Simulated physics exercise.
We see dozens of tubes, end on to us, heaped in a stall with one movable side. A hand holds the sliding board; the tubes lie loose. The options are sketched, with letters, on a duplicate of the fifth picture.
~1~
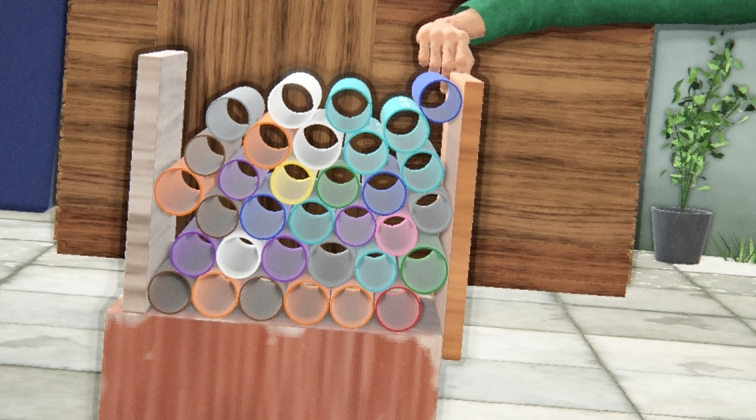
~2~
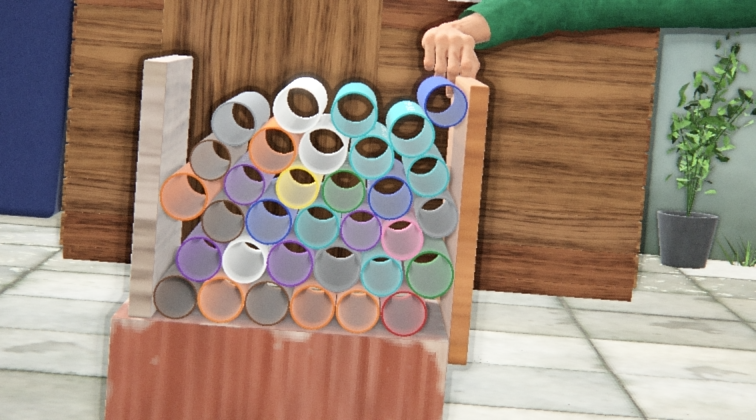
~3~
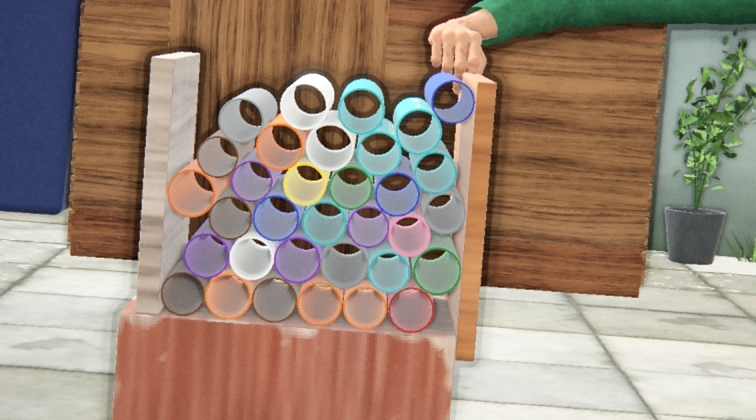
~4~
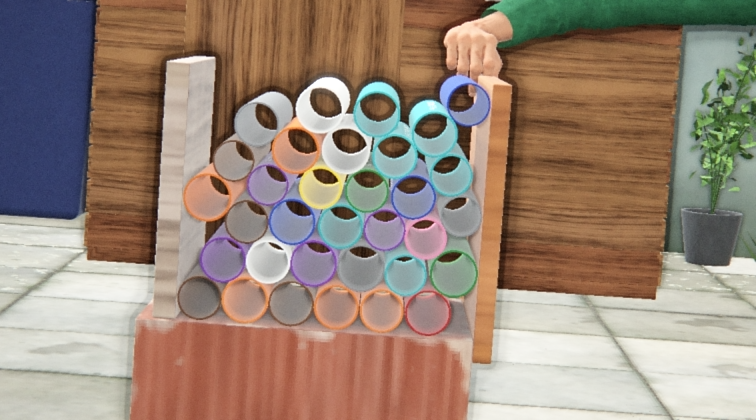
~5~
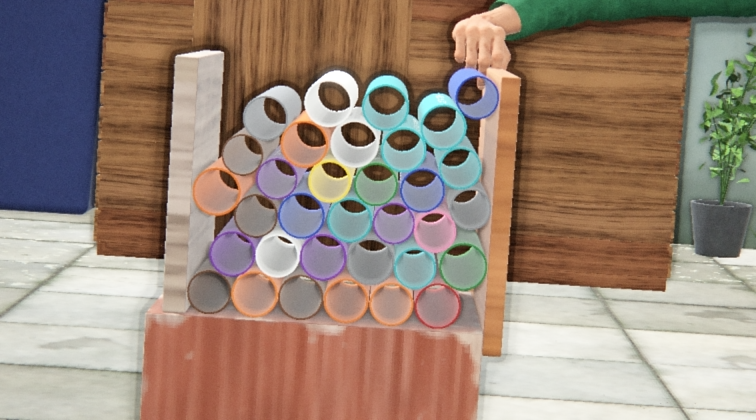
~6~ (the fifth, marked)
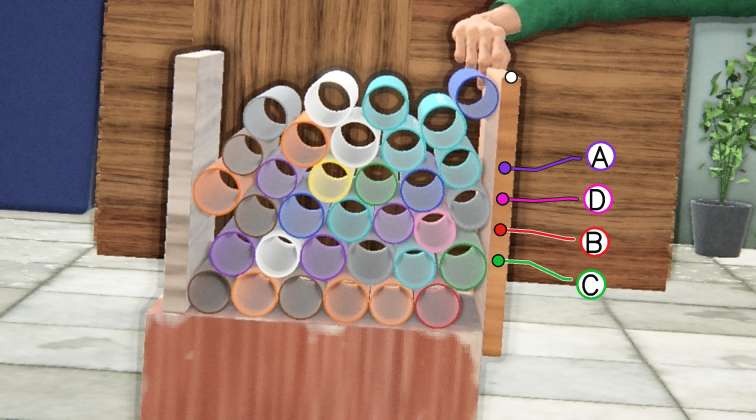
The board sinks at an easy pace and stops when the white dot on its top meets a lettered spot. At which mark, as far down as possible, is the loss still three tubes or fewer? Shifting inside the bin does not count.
The last mark within the limit is B.
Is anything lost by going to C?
Yes.
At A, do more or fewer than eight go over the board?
At A, fewer than eight.
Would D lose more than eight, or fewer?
At D, fewer than eight.
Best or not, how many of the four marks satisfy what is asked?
Three of them.
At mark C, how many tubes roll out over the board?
With C, four.
On the marked copy, A at (505, 168); B at (501, 230); C at (499, 260); D at (503, 199); the white dot at (512, 77).
Taking B. A third of the way, top of the board (496, 146).
Two thirds of the way, top of the board (490, 225).
When it is over, top of the board (490, 228), one out over the board.
As for the rest, A none out over the board; C four out over the board; D one out over the board.
